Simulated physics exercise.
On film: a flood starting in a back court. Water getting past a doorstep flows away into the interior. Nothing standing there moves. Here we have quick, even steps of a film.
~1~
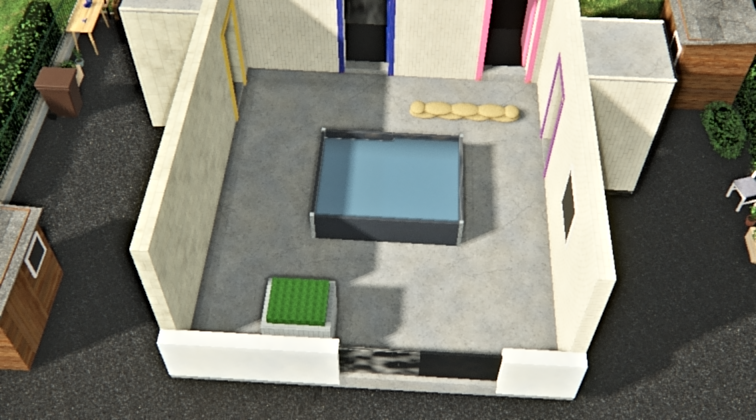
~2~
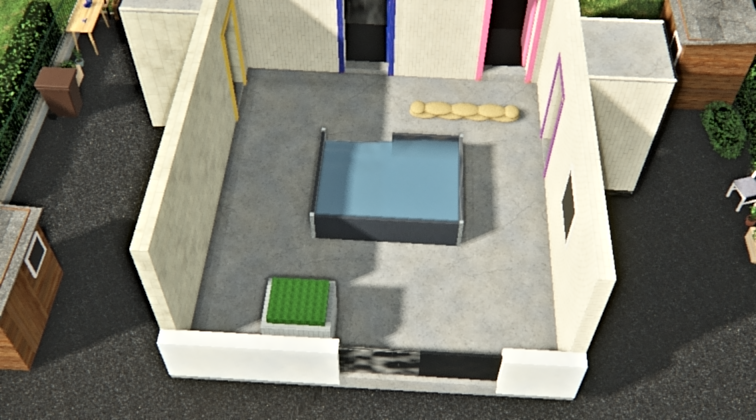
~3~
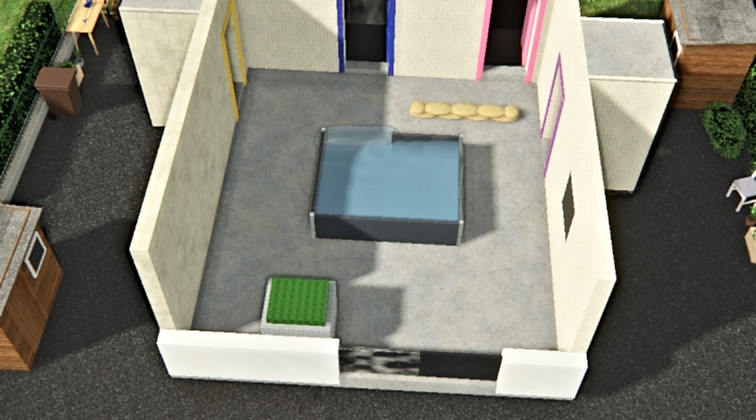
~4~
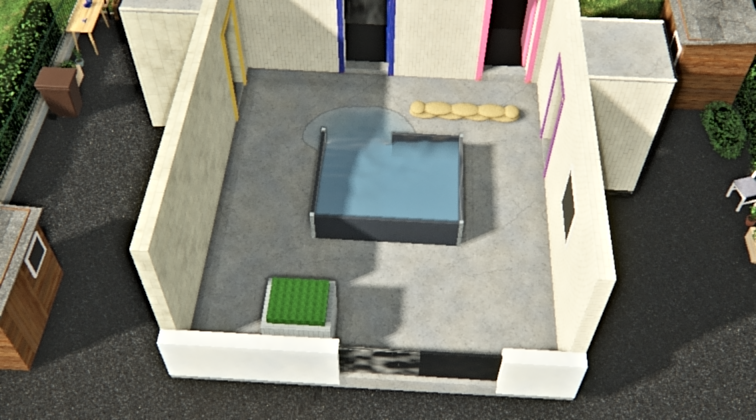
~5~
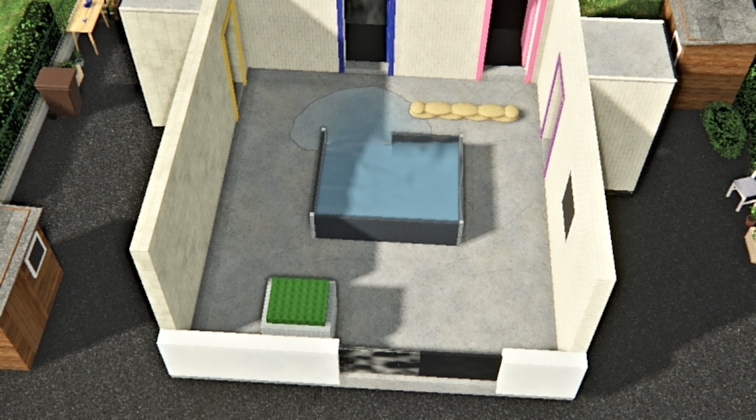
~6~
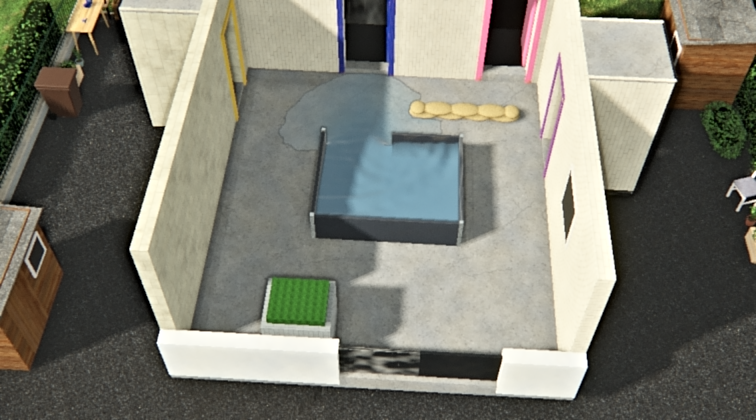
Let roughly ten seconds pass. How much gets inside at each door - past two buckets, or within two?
The pink door within two, the purple door within two, the blue door past two, the yellow door past two.
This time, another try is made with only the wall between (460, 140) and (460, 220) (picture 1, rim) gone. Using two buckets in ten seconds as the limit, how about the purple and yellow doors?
Verdict - purple door breaks the limit, yellow door is safe.
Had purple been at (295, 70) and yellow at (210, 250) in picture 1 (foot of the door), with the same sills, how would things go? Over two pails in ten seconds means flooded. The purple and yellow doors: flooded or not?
Note: Purple beats the limit, yellow does not reach the limit.
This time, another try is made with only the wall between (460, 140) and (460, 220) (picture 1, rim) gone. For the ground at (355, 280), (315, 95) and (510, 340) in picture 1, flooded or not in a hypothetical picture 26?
So: Spared, then spared, then wetted.
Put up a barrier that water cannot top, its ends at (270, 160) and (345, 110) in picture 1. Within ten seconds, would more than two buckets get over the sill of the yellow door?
Put simply, the yellow door misses the mark.
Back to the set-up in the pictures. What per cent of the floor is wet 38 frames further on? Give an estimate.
My best guess is some 70 %.
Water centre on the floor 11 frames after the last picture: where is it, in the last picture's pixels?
Somewhere near (376, 164).
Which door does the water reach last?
Answer - the purple one.
A moment on, water covers 20 % of the floor; the pink door not reached, the purple door not reached, the blue door over two buckets in, the yellow door not reached.
Next, water covers 25 % of the floor; the pink door wet at the sill, nothing in, the purple door not reached, the blue door far over two buckets in, the yellow door wet at the sill, nothing in.
Then, water covers 35 % of the floor; the pink door wet at the sill, nothing in, the purple door wet at the sill, nothing in, the blue door far over two buckets in, the yellow door over two buckets in.
Later, water covers 70 % of the floor; the pink door wet at the sill, nothing in, the purple door wet at the sill, nothing in, the blue door far over two buckets in, the yellow door over two buckets in.
In the end, water covers 90 % of the floor; the pink door wet at the sill, nothing in, the purple door wet at the sill, nothing in, the blue door far over two buckets in, the yellow door far over two buckets in.
